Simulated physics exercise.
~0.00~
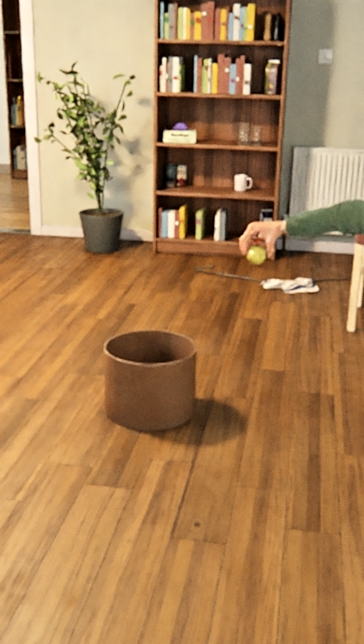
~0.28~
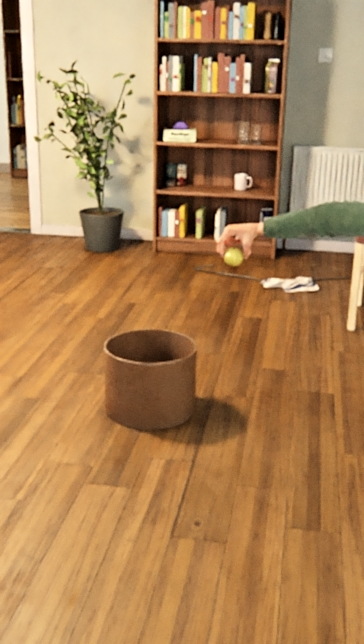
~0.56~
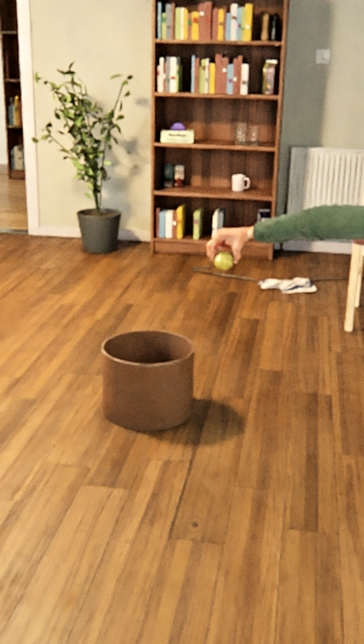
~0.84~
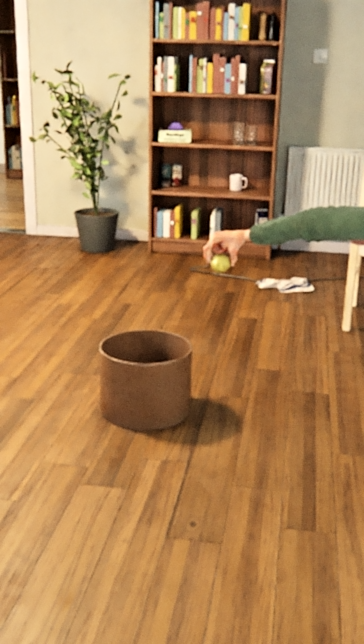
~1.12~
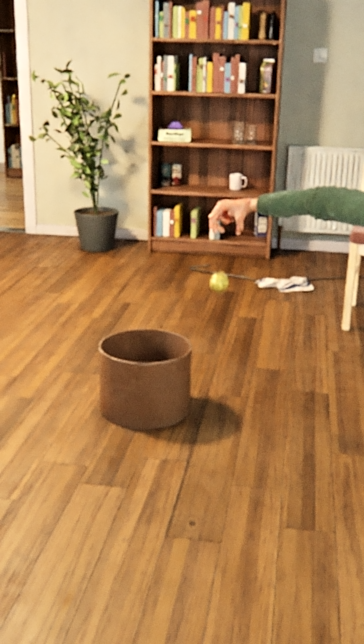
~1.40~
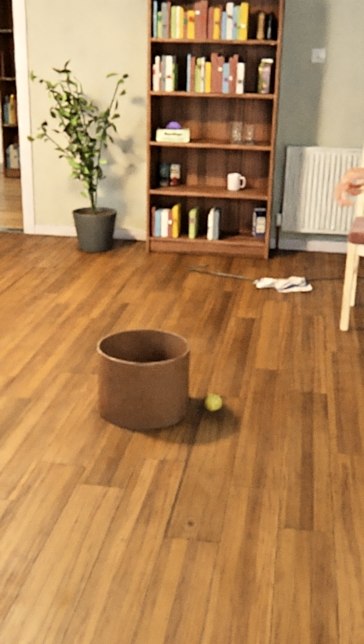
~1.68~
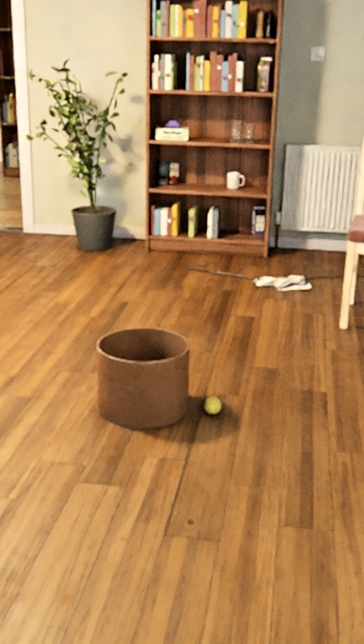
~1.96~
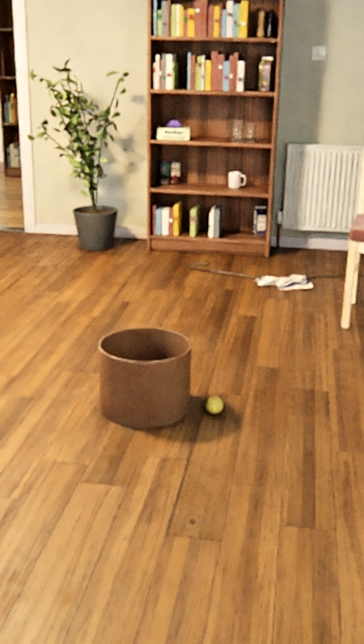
In a wood-floored room, a hand moving a yellow apple left, releasing it and withdrawing, the apple dropping outside a brown bucket.
